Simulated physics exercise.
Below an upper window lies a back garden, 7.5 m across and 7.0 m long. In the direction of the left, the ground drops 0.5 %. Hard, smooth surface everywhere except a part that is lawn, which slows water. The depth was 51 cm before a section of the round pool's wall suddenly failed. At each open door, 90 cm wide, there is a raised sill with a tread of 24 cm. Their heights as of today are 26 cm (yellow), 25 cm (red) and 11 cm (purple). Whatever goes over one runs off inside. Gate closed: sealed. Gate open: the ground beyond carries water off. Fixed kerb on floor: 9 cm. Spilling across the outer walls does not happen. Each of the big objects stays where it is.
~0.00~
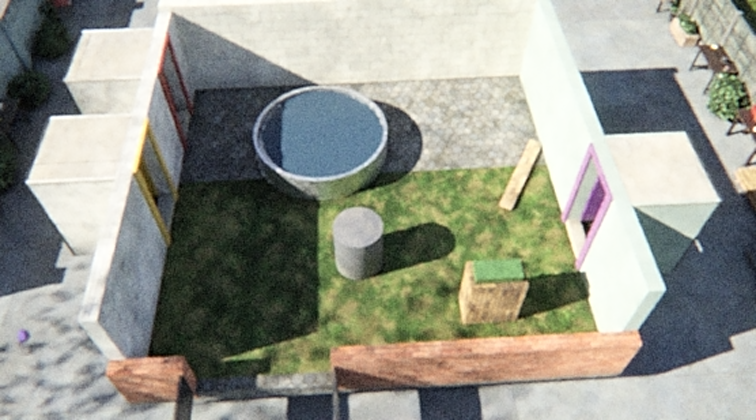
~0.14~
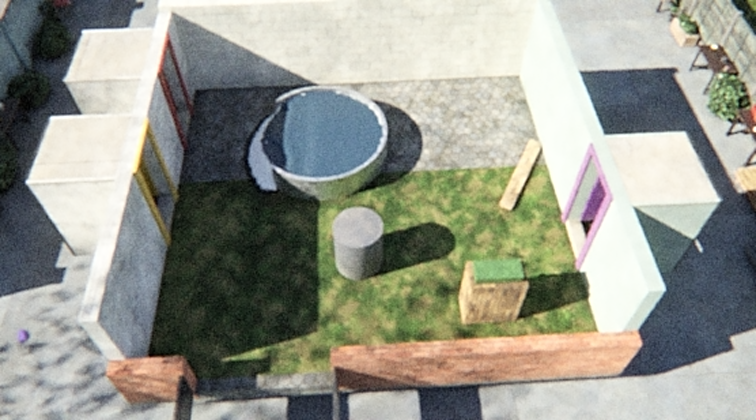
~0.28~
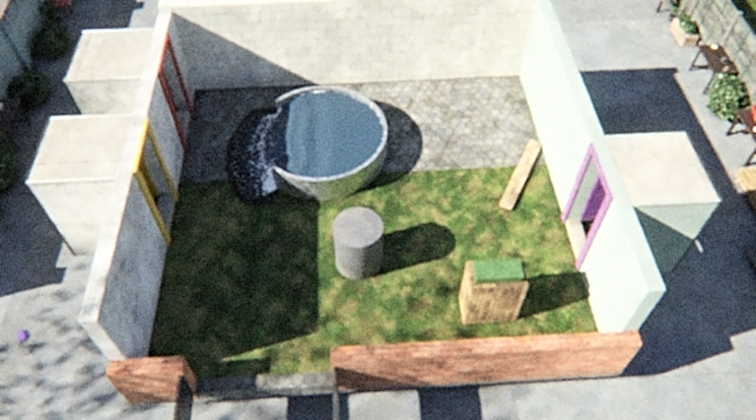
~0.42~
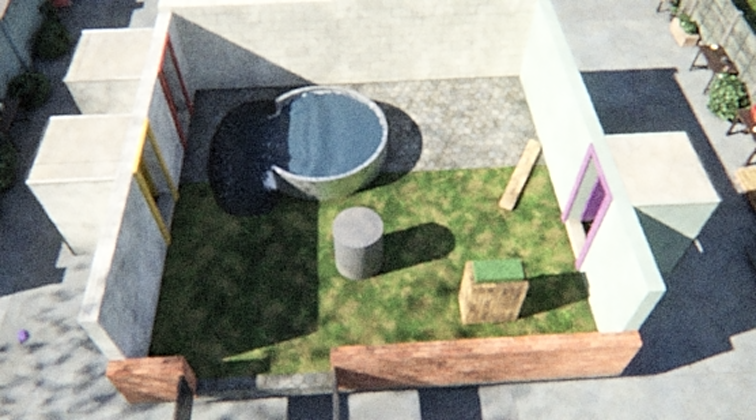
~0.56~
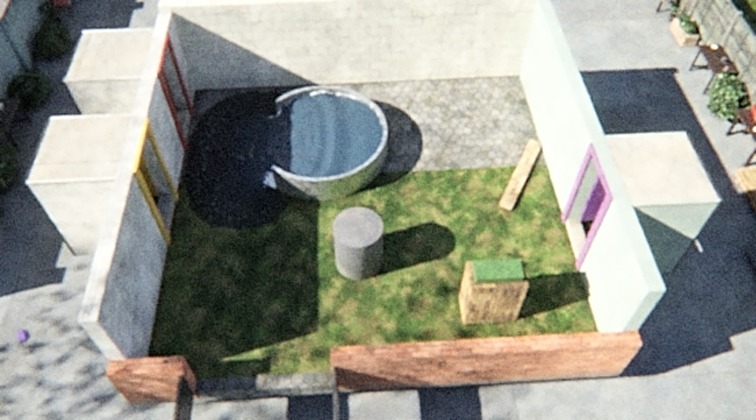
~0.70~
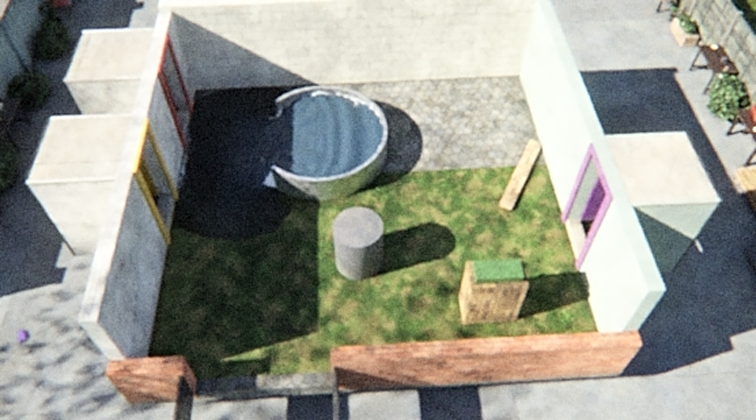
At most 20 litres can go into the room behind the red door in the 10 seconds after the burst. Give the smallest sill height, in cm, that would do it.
I would say 26 cm.
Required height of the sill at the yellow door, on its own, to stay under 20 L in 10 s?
I'd raise yellow to close to 14.0 cm.
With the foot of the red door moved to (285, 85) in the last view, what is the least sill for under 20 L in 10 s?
You'd want it roughly 8.5 cm high.
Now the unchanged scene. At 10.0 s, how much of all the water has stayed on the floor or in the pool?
Something like 88 per cent of it remains.
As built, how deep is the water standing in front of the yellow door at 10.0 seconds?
Depth: Near 7.0 cm.
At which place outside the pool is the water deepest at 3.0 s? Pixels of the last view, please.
At about pixel (195, 94).
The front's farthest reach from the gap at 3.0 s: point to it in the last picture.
The tip of the flood lies near (148, 360).
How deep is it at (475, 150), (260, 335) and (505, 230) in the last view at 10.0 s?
In that order: 5, 6 and 1 cm.
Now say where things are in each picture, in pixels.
The first frame shows the round pool at (321, 133) is whole and still, 51 cm deep; the red door at (176, 95) is dry.
In the second frame, the front is at (257, 185), 0.3 m from the gap at (260, 147); 0.5 m2 of floor is wet, 51 cm left at the back.
In the third frame, the gap is at (261, 149), the front 0.7 m out at (241, 195); the back of the round pool holds 51 cm.
In the fourth frame, water pours out at (261, 149) and has run 1.1 m, to (229, 116); about 6 cm deep outside, 51 cm at the back.
In the fifth frame, water pours out at (261, 149) and has run 1.5 m, to (204, 119); about 5 cm deep outside, 51 cm at the back.
In the sixth frame, water pours out at (261, 149) and has run 2.0 m, to (193, 108); about 5 cm deep outside, 50 cm at the back; water is at the red door at (176, 95).
After 1.4 s water covers 15 % of the floor, deepest (38 cm) near (193, 158); 30 cm at the red door, 0 litres in over its 25 cm sill.
After 3.0 s water covers 30 % of the floor, deepest (34 cm) near (195, 94); 26 cm at the red door, 24 litres in over its 25 cm sill.
After 10.0 s water covers 80 % of the floor, deepest (8 cm) near (193, 105); 8 cm at the red door, 27 litres in over its 25 cm sill.
At the red door as built, the water arrived by 0.7 s and peaked near 32 cm at 2.0 s.
Run again over the same 10 s with other heights there, 49 litres in over 22.5 cm, 4 litres over 30.5 cm. The limit of 20 litres is kept from about 26 cm up.
